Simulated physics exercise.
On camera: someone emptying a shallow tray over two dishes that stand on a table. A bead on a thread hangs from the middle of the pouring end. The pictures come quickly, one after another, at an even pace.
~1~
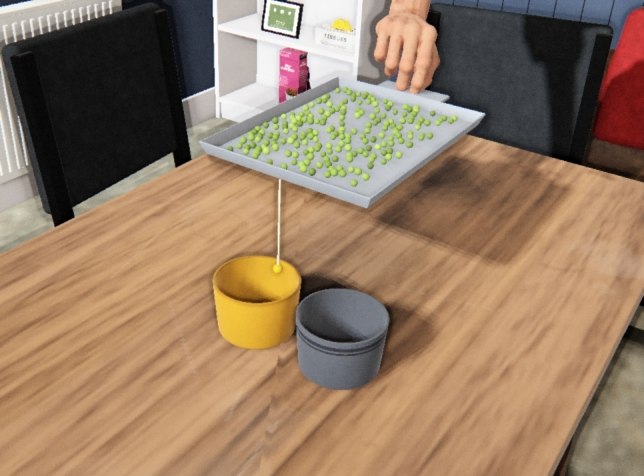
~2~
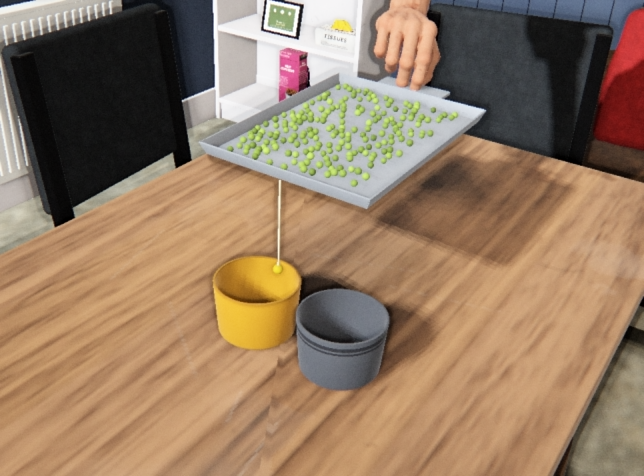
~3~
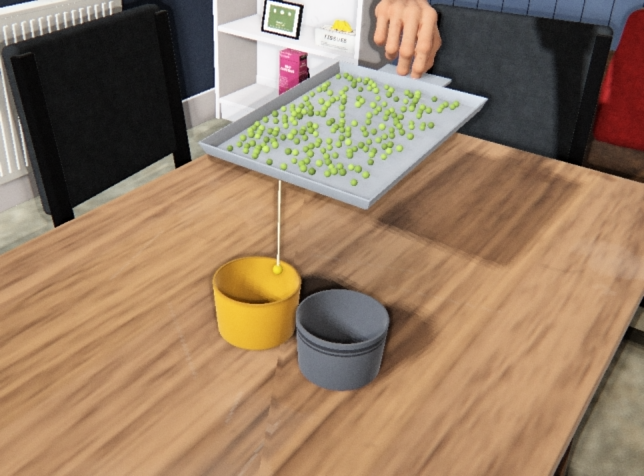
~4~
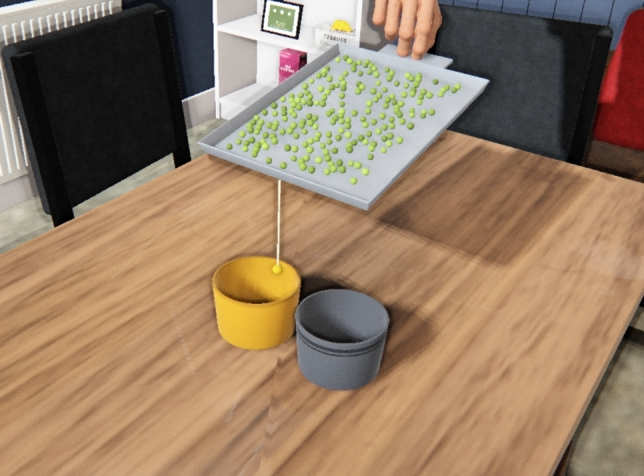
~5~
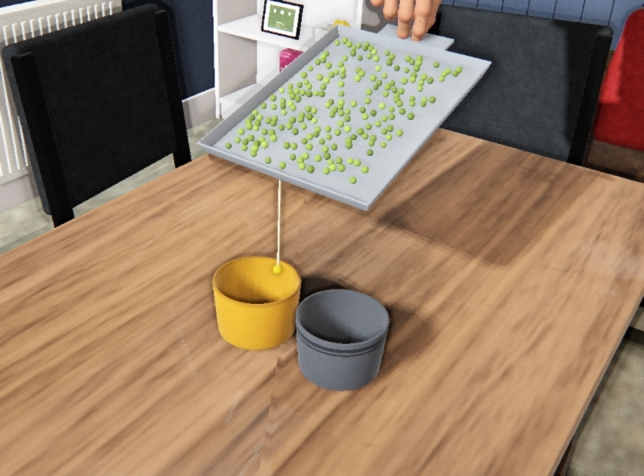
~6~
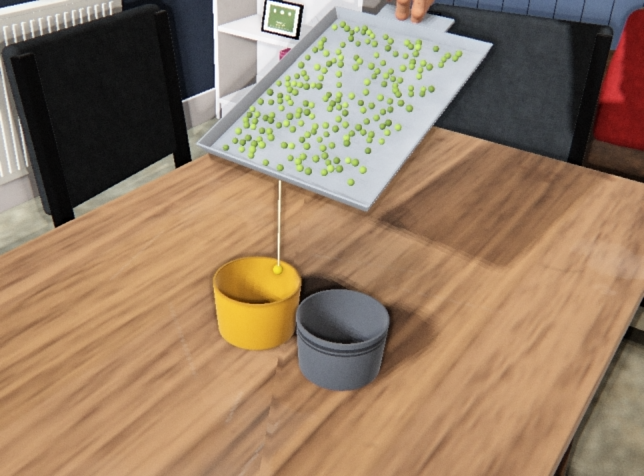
At a wooden table, a hand holds a shallow grey tray of small green peas above a yellow dish and a dark grey one, with a bead hanging on a thread. The hand steadily raises the far end, tilting the tray more steeply, while the peas shift only slightly across it.
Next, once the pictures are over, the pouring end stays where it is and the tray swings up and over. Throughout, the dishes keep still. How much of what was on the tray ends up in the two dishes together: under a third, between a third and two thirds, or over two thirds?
Between a third and two thirds.
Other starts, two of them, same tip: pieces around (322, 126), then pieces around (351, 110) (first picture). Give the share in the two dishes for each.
Some 50 and then some 30 per cent.
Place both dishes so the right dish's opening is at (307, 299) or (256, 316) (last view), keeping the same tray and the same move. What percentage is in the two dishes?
Roughly 40 per cent, then roughly 60 per cent.
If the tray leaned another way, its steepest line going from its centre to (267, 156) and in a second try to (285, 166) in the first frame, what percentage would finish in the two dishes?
Respectively 20 % and 30 %.
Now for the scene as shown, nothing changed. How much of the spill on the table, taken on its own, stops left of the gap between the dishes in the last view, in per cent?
Close to 90 per cent.
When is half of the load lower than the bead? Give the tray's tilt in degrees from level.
Angle reached: About 95°.
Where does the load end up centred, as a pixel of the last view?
Last view, resting centre - approx. (271, 353).
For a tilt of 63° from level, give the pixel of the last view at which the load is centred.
The middle of the pieces lands at roughly (282, 179).
Soon after the last picture, tray tipped steeply; most on the tray; about a quarter in the air.
A little later, tray tipped right over; a small part on the tray; a small part in the right dish; a small part in the left dish; about a third outside both; about a quarter in the air.
Later still, tray tipped past a quarter turn; about a quarter in the right dish; about a quarter in the left dish; about half outside both.
At rest, tray tipped past a quarter turn; about a quarter in the right dish; about a quarter in the left dish; about half outside both.
